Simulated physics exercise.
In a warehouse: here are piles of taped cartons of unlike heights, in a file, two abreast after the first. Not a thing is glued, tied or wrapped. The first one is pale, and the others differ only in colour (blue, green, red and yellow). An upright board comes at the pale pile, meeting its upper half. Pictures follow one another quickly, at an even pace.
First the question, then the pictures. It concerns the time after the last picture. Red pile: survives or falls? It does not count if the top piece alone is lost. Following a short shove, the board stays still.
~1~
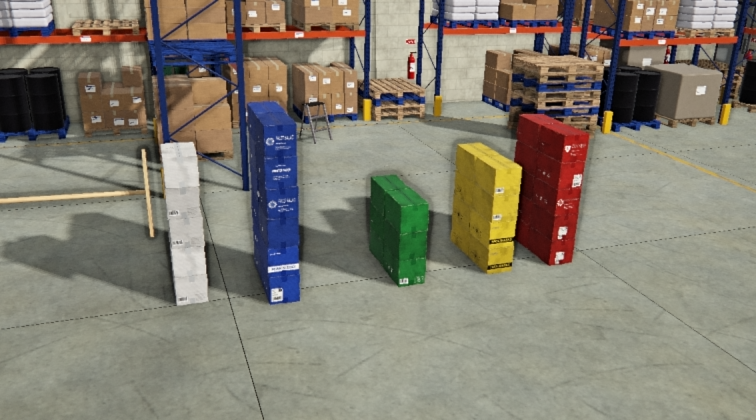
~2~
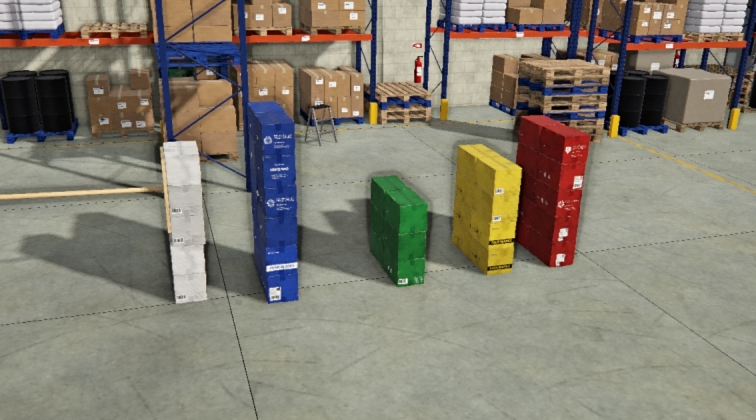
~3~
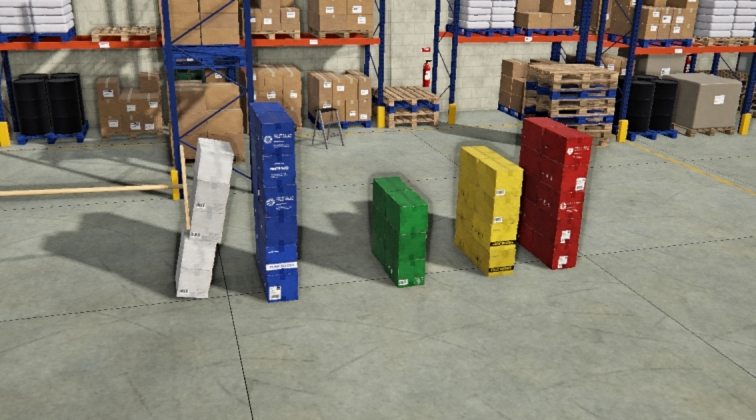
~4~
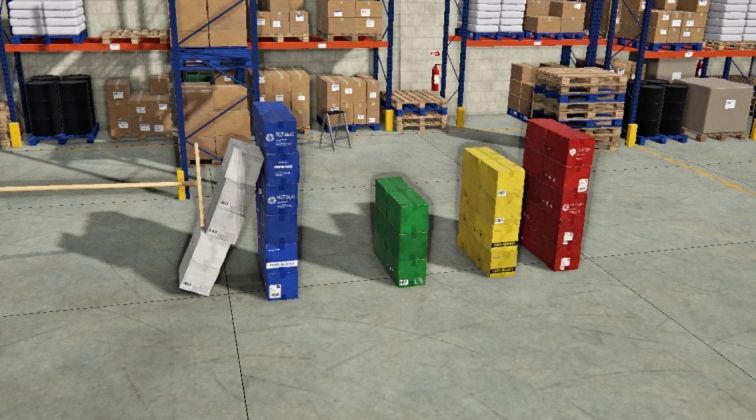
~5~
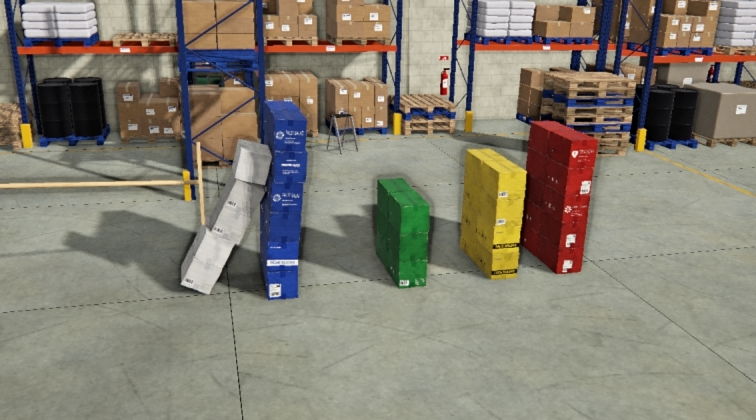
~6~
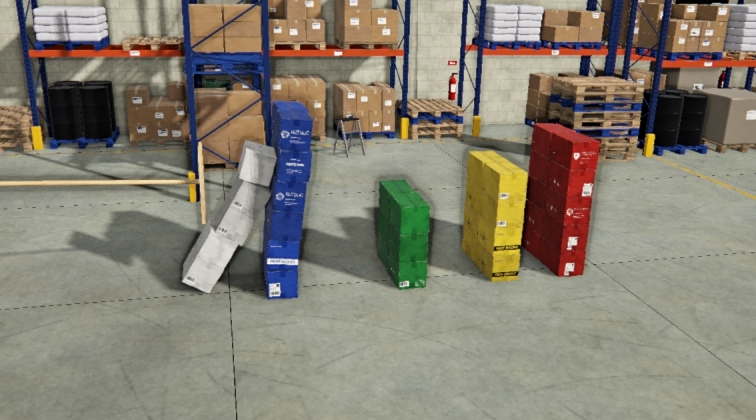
I reckon it caves in.
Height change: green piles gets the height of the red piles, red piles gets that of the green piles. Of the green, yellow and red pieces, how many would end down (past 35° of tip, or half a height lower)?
By colour, green 10, yellow 8, red 5.
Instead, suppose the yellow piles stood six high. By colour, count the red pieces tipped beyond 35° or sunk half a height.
I count red 8.
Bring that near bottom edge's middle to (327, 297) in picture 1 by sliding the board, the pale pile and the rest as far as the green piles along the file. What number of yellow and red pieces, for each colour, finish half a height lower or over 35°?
Yellow comes to 0, while red comes to 0.
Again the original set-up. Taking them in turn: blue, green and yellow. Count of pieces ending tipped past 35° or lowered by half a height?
Counting by colour, you get blue at 11, green at 6, and yellow at 8 down by the end.
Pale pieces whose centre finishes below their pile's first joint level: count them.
4 of them.
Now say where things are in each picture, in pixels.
In the first frame (each place is the centre of the face we see best; the camera moves round a little), board (147, 191) not yet touching; top red carton (551, 144); top yellow carton (508, 182); the others all in place.
The second frame shows board (165, 187) pushing; top red carton (552, 145).
The third frame shows board (185, 185) pushing, top of the pale pile leaning a little; top red carton (554, 146); the others all in place.
The fourth frame shows board (199, 182) stopped, top of the pale pile leaning clearly; top red carton (557, 147); 2 have shifted.
The fifth frame shows board (200, 180) stopped, top of the pale pile leaning clearly; top red carton (559, 149); top blue carton (290, 136) tilted barely; steepest lean, the carton at (291, 167); 10 have shifted.
The sixth frame shows board (201, 179) stopped, top of the pale pile leaning clearly; top red carton (561, 151); top blue carton (296, 135) tilted a little; 11 have shifted.
Just after the last frame, 2 of the pale pile down; none of the 10 red cartons down (6 of 36 in all colours); top red carton unmoved; top blue carton tilted steeply, about its own height lower.
A moment on, 5 of the pale pile down; none of the 10 red cartons down (14 of 36 in all colours); top red carton unmoved; top blue carton on its side.
Further on, 5 of the pale pile down; 9 of the 10 red cartons down (33 of 36 in all colours); top red carton tilted steeply, some two heights lower; top blue carton upside down.
When it is over, 5 of the pale pile down; 10 of the 10 red cartons down (35 of 36 in all colours); top red carton on its side; top blue carton upside down. In pixels of the last frame, middles, top red carton near (702, 244), top blue carton near (534, 229).
